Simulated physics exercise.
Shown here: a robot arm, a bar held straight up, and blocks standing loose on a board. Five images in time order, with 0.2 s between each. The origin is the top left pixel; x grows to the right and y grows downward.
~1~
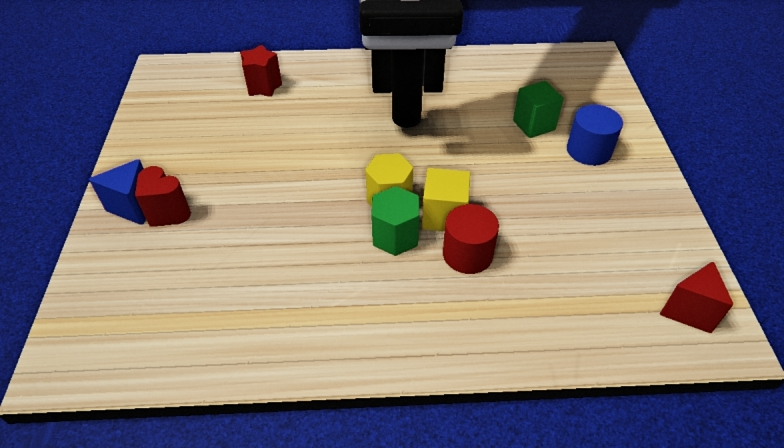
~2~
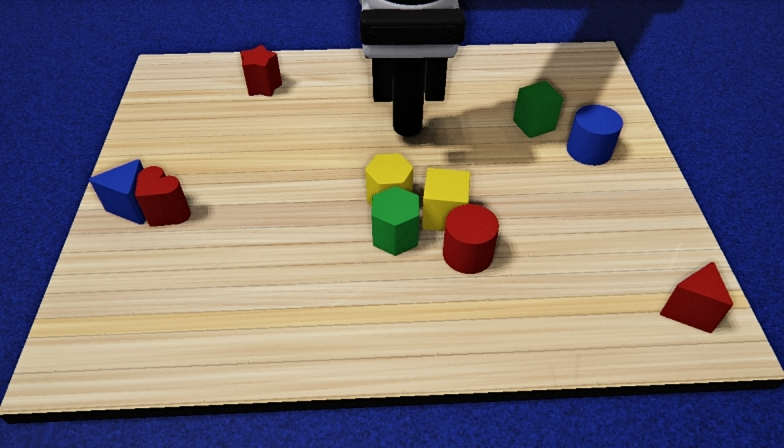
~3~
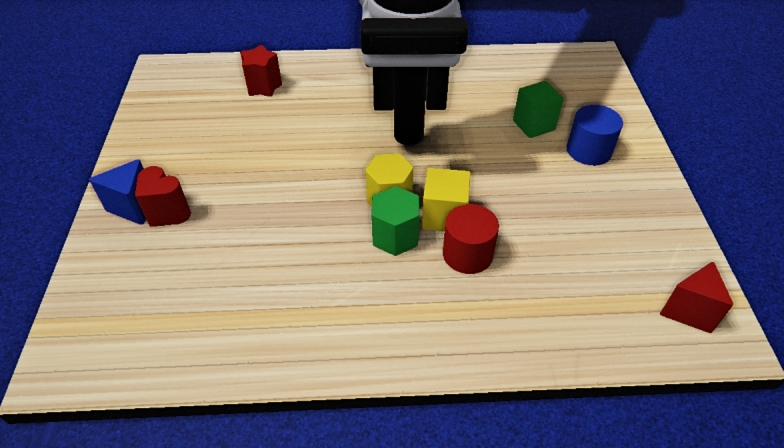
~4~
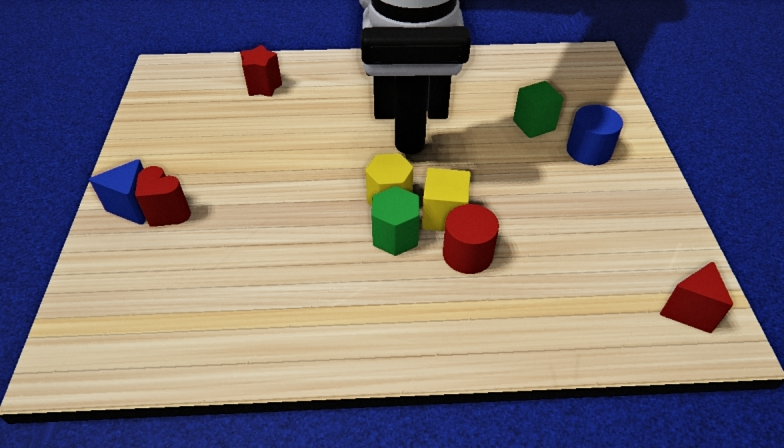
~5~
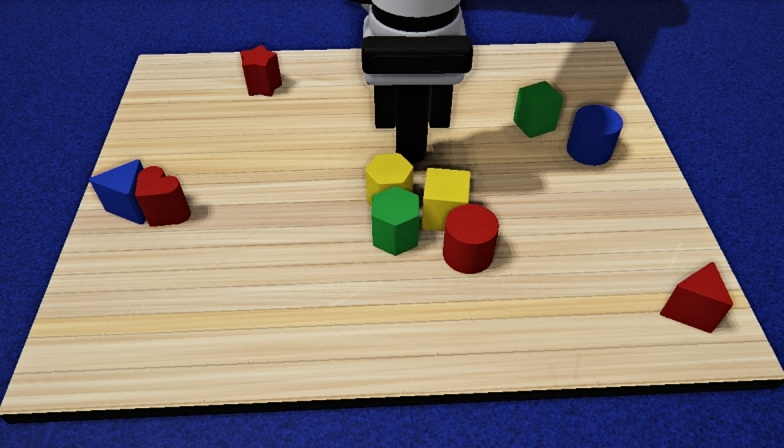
A robot arm reaches in from the top over a pale wooden board on a blue surface, seen from above at an angle by a still camera. Two yellow blocks, a green hexagonal one and a red cylinder cluster near the middle, with red and blue blocks at left, green and blue at upper right, and red ones at upper left and lower right. The arm's upright black bar moves slowly a short way toward the cluster, while every block stays still.
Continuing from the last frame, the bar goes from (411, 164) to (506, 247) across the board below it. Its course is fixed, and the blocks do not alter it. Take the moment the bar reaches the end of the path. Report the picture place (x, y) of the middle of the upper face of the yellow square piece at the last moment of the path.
I think it will end close to (509, 250).
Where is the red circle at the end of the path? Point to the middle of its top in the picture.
In the picture, it is at (489, 288).
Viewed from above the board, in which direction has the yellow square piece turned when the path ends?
Bird's-eye view: Clockwise.
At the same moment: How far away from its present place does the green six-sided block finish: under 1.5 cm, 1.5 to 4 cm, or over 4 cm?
The smallest band: Under 1.5 cm.
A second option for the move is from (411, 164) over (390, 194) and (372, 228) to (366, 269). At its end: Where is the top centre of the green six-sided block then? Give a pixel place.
The point I'd pick in the picture is (399, 261).
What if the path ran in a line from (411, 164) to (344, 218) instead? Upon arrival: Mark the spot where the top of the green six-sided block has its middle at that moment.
Top centre: (401, 232).
On the path given first. One third of the way, bar at (441, 179); nothing pushed yet.
Two thirds of the way, bar at (473, 207); yellow square piece at (482, 216); red circle at (487, 256).
At the end, bar at (508, 237); yellow six-sided block not moved; green six-sided block not moved; yellow square piece at (509, 250), turned 25° clockwise; red circle at (489, 288).
